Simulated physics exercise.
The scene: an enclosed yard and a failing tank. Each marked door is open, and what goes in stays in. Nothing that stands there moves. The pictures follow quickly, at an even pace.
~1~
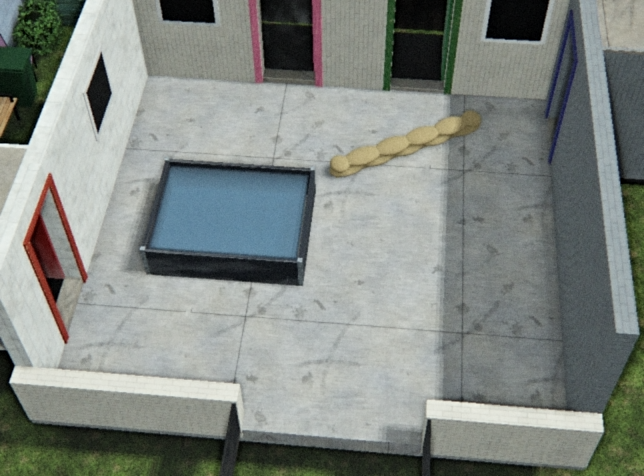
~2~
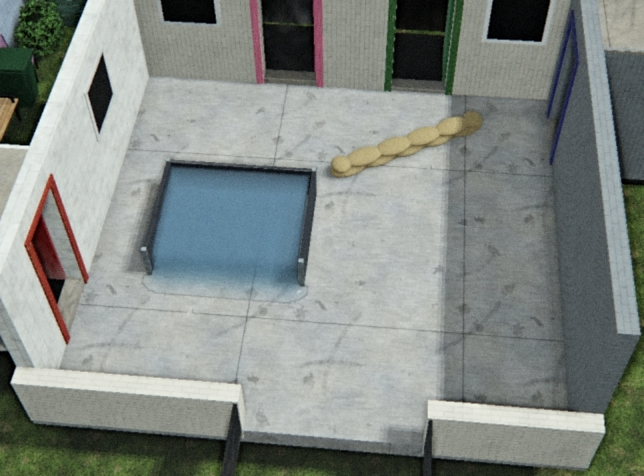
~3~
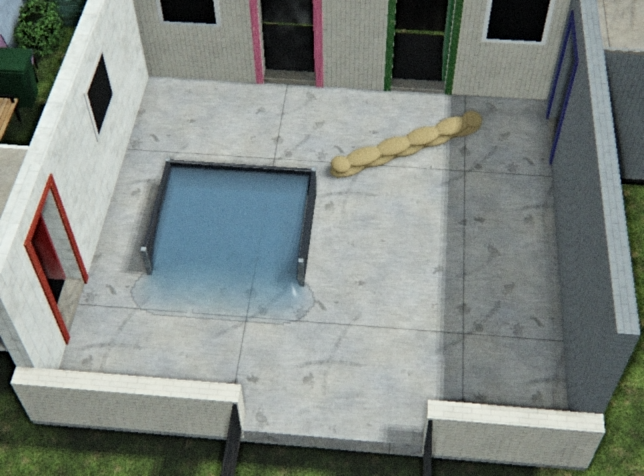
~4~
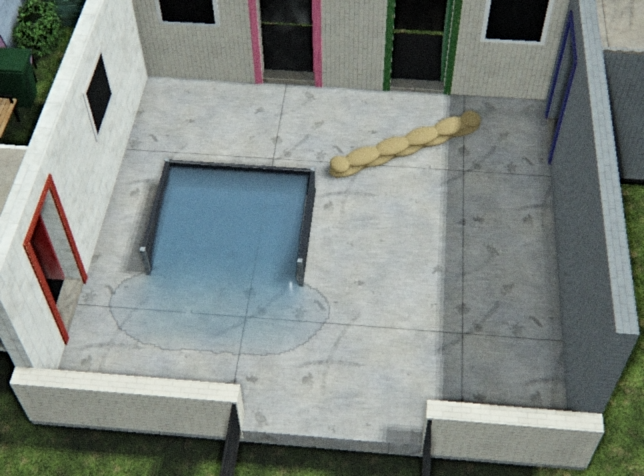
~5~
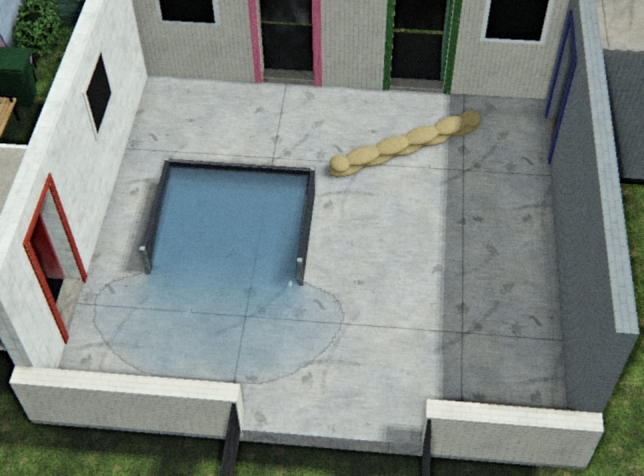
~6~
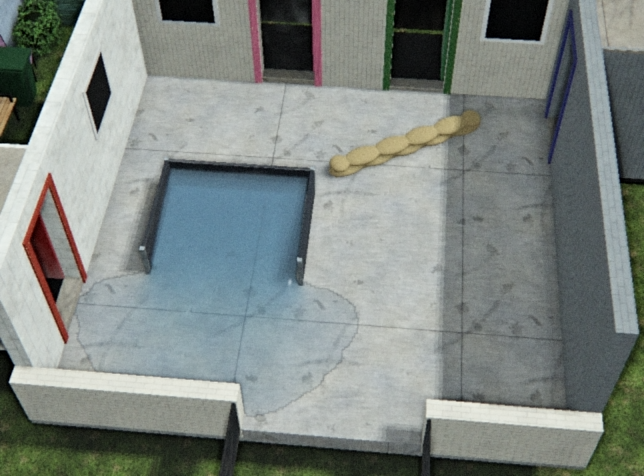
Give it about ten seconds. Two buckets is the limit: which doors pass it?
One by one: The green door holds within the limit; the pink door holds within the limit; the blue door holds within the limit; the red door holds within the limit.
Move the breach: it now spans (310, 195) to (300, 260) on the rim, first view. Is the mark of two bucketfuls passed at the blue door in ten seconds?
One by one: Blue goes over.
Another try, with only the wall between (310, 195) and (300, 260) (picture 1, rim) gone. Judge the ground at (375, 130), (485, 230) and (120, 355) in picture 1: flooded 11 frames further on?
As listed: No water, under water, not flooded.
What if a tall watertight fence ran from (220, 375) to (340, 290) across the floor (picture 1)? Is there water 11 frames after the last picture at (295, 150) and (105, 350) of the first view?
In that order: Dry, flooded.
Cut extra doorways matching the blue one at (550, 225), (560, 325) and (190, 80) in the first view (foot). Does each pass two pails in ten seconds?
In turn: Lets less in, is under, goes over.
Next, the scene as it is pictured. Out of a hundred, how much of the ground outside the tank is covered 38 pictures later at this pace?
About 50 per cent.
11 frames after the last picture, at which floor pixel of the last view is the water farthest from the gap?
Around (420, 427).
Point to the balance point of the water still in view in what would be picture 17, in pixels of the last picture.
Around (200, 322).
A moment on, water covers 20 % of the floor; the green door not reached, the pink door not reached, the blue door not reached, the red door wet at the sill, nothing in.
Next, water covers 25 % of the floor; the green door not reached, the pink door not reached, the blue door not reached, the red door wet at the sill, nothing in.
Then, water covers 30 % of the floor; the green door not reached, the pink door not reached, the blue door not reached, the red door wet at the sill, nothing in.
Later, water covers 50 % of the floor; the green door not reached, the pink door wet at the sill, nothing in, the blue door not reached, the red door wet at the sill, nothing in.
In the end, water covers 75 % of the floor; the green door wet at the sill, nothing in, the pink door wet at the sill, nothing in, the blue door not reached, the red door wet at the sill, nothing in.
